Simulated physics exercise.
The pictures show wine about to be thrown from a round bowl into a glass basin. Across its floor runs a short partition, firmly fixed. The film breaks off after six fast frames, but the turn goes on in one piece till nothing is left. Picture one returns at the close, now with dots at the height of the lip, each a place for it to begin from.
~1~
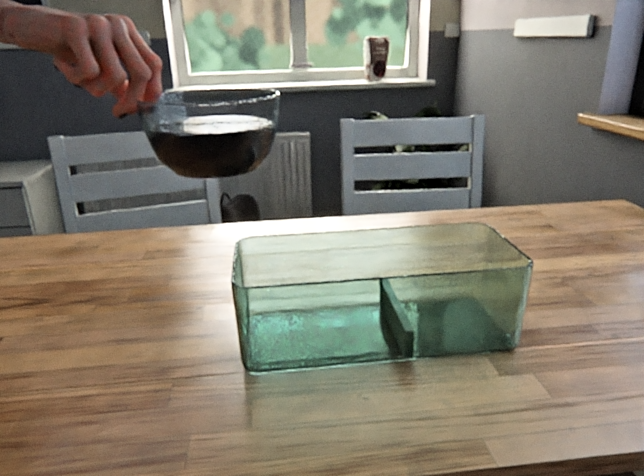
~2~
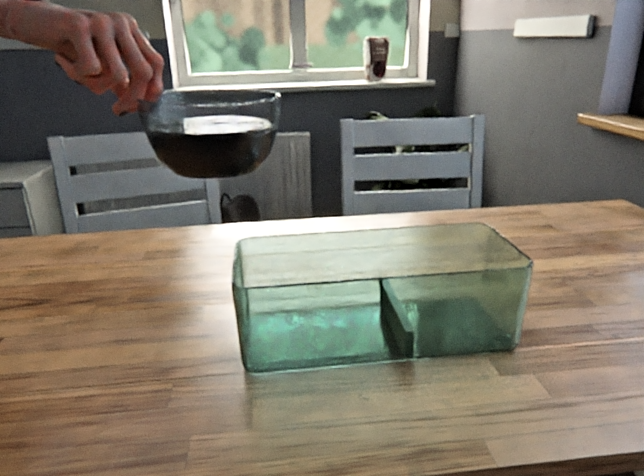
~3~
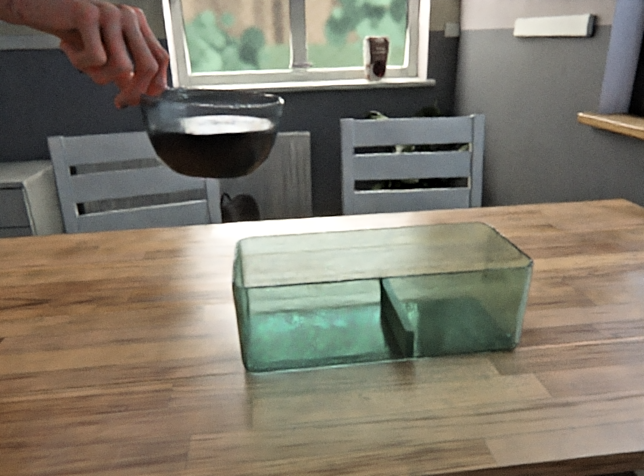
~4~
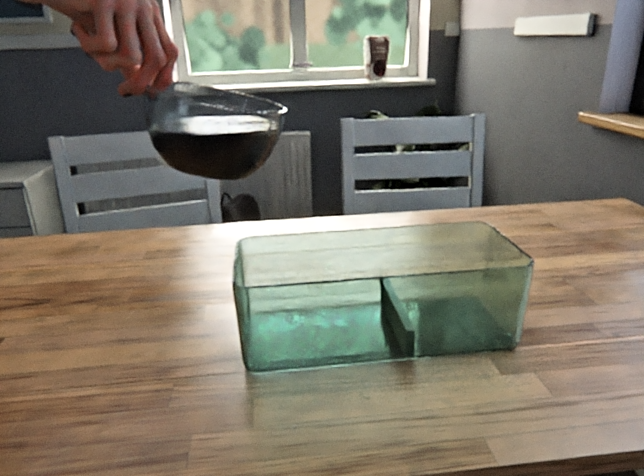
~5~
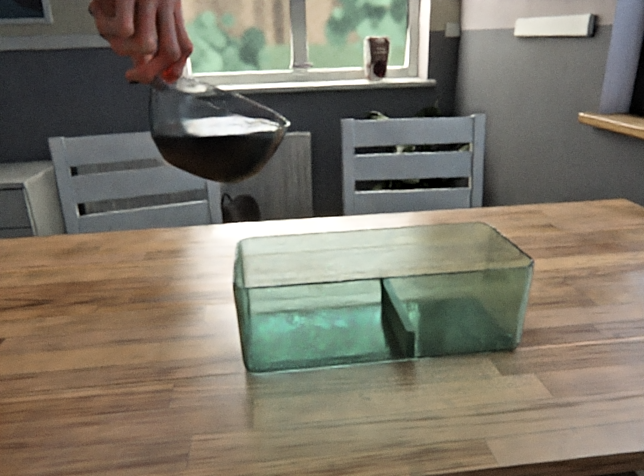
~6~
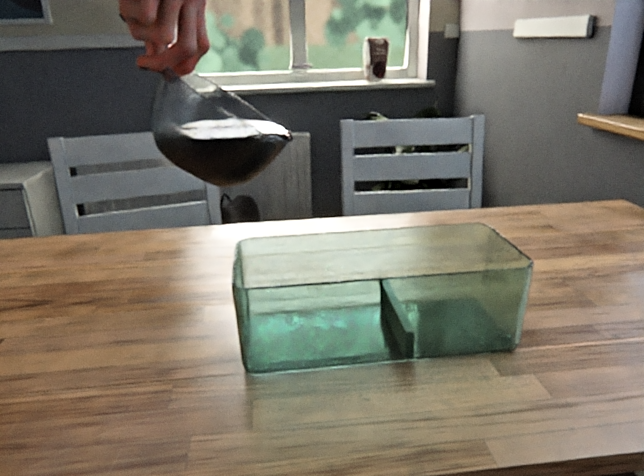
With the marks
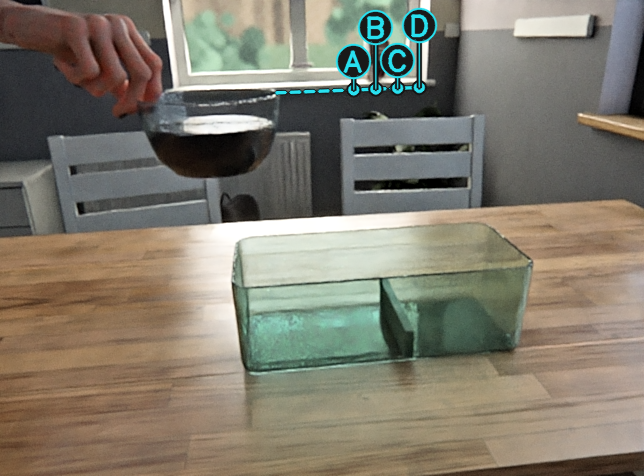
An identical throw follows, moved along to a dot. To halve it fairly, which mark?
I would pick place A.
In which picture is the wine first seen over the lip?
Picture 6.
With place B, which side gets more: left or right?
The right one.
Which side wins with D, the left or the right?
The right one.
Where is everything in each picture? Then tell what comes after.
The first picture shows upright, lip at (276, 92); basin from (243, 369) to (517, 345); top of the wall at (395, 301); nothing has left yet.
The second picture shows upright, lip at (277, 95); nothing has left yet.
The third picture shows tipped about 6°, lip at (280, 100); nothing has left yet.
The fourth picture shows tipped about 14°, lip at (284, 109); nothing has left yet.
The fifth picture shows tipped about 24°, lip at (287, 122); nothing has left yet.
The sixth picture shows tipped about 35°, lip at (287, 137); wine is over the lip, down to (287, 137).
On the marked copy, A at (353, 89); B at (375, 89); C at (397, 88); D at (419, 87).
Choosing A, about 46 % ends left of the wall and 53 % right of it.
Choosing B, about 22 % ends left of the wall and 77 % right of it.
Choosing C, about 8 % ends left of the wall and 91 % right of it.
Choosing D, about 7 % ends left of the wall and 91 % right of it.
